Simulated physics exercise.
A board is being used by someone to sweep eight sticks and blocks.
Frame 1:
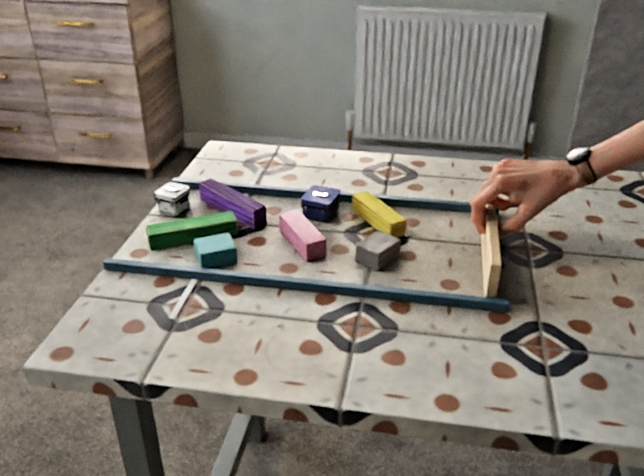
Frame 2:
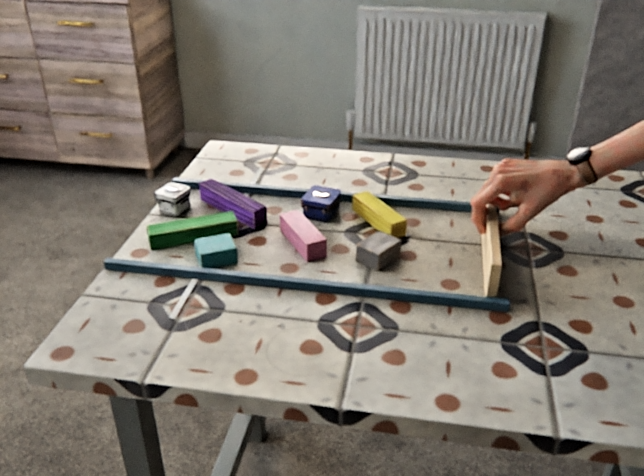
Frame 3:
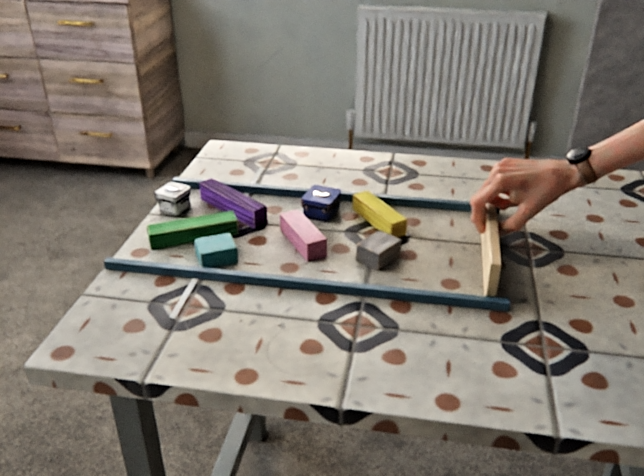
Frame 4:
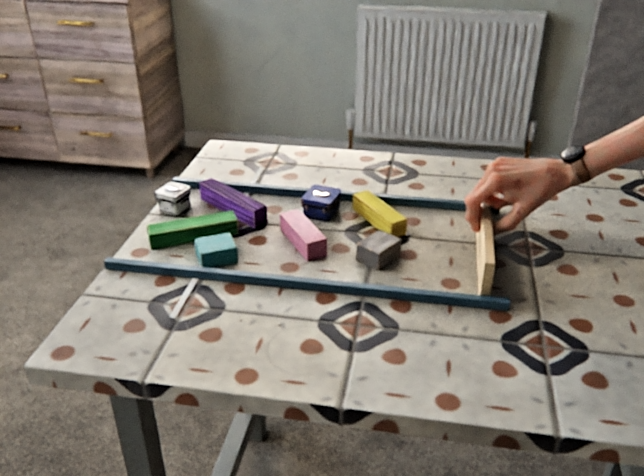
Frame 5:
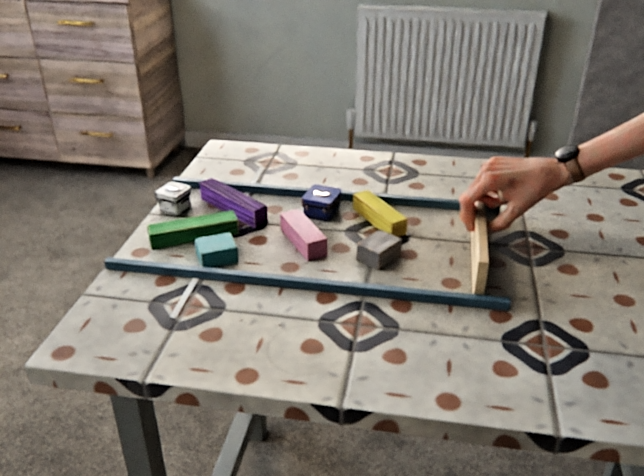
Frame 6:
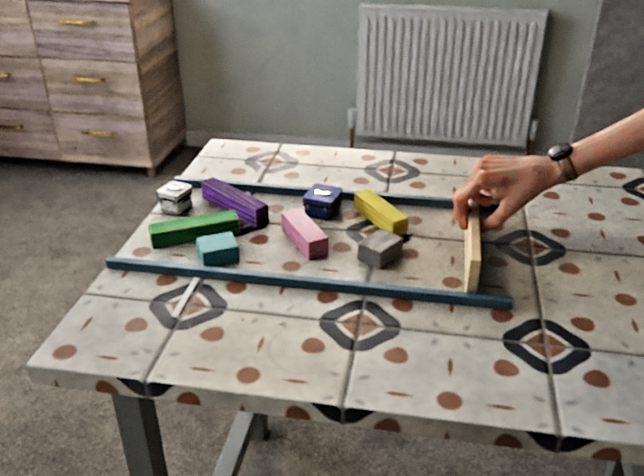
A hand slides an upright wooden board slightly left toward the colourful blocks on the table.
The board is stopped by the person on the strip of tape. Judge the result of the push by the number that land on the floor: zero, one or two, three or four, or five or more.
Fallen: None.
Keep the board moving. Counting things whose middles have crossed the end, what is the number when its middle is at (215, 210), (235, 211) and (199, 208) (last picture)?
1; 0; 3.
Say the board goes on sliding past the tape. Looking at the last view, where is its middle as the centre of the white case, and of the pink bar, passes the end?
Roughly at (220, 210) and roughly at (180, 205).
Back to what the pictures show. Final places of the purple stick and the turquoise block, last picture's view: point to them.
In the last picture the purple stick sits at (173, 190) while the turquoise block sits at (166, 250).
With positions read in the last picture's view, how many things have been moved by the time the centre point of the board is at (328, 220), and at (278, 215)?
First 4, then 7.
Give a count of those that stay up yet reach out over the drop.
Looks like 3 of them.
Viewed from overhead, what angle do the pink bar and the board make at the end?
About 15° out of line.
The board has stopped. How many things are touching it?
So the total is 2.
A little later, none off yet; white case at rest near (176, 198); green stick at rest near (195, 229); purple stick at rest near (234, 201).
Next, none off yet; white case at rest near (176, 198); green stick at rest near (195, 229); purple stick moving near (228, 200).
When it is over, the number that fall off is zero.
